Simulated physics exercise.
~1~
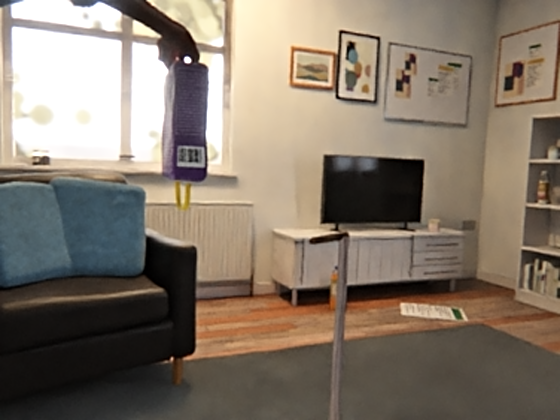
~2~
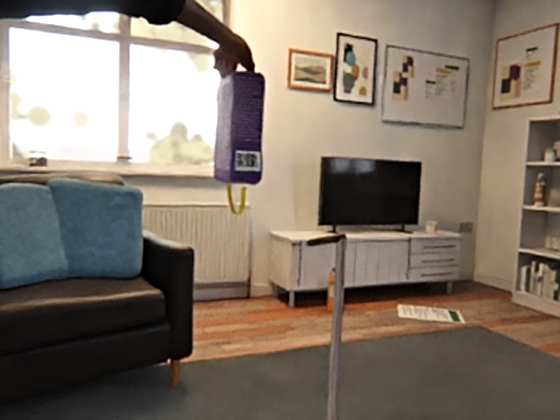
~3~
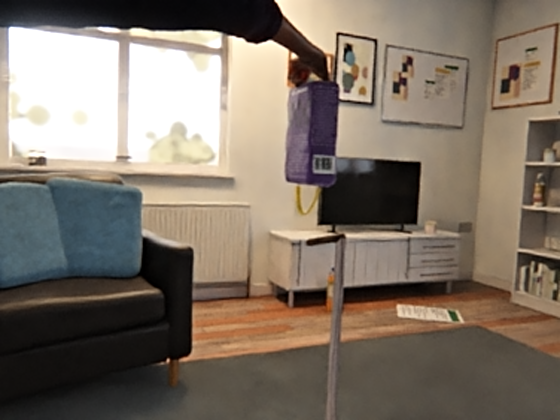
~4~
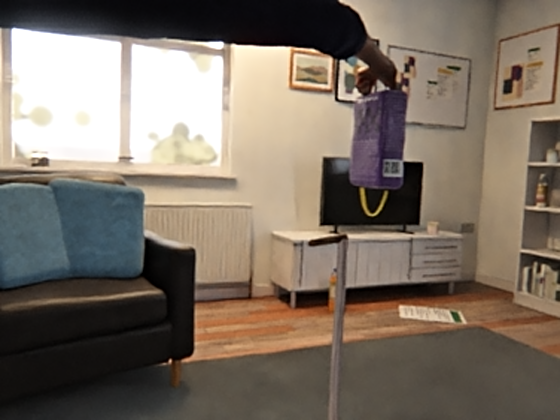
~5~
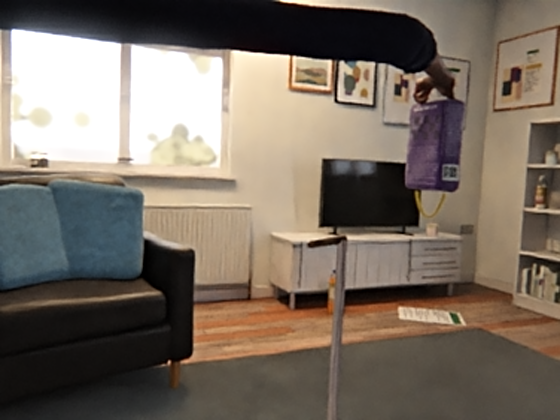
To begin with, a hand holds a purple sack upright near the window of a living room, a yellow loop hanging beneath it, while a thin post with a small sideways hook stands in the foreground. The arm reaches in from the left and carries the sack to the right, past the window's edge. The sack then passes above the post, its loop staying higher than the hook. It continues rightward in front of the television, with the arm stretching farther across the view. Finally, the sack is well past the post, still held up and clear of the hook, which has stayed in place.
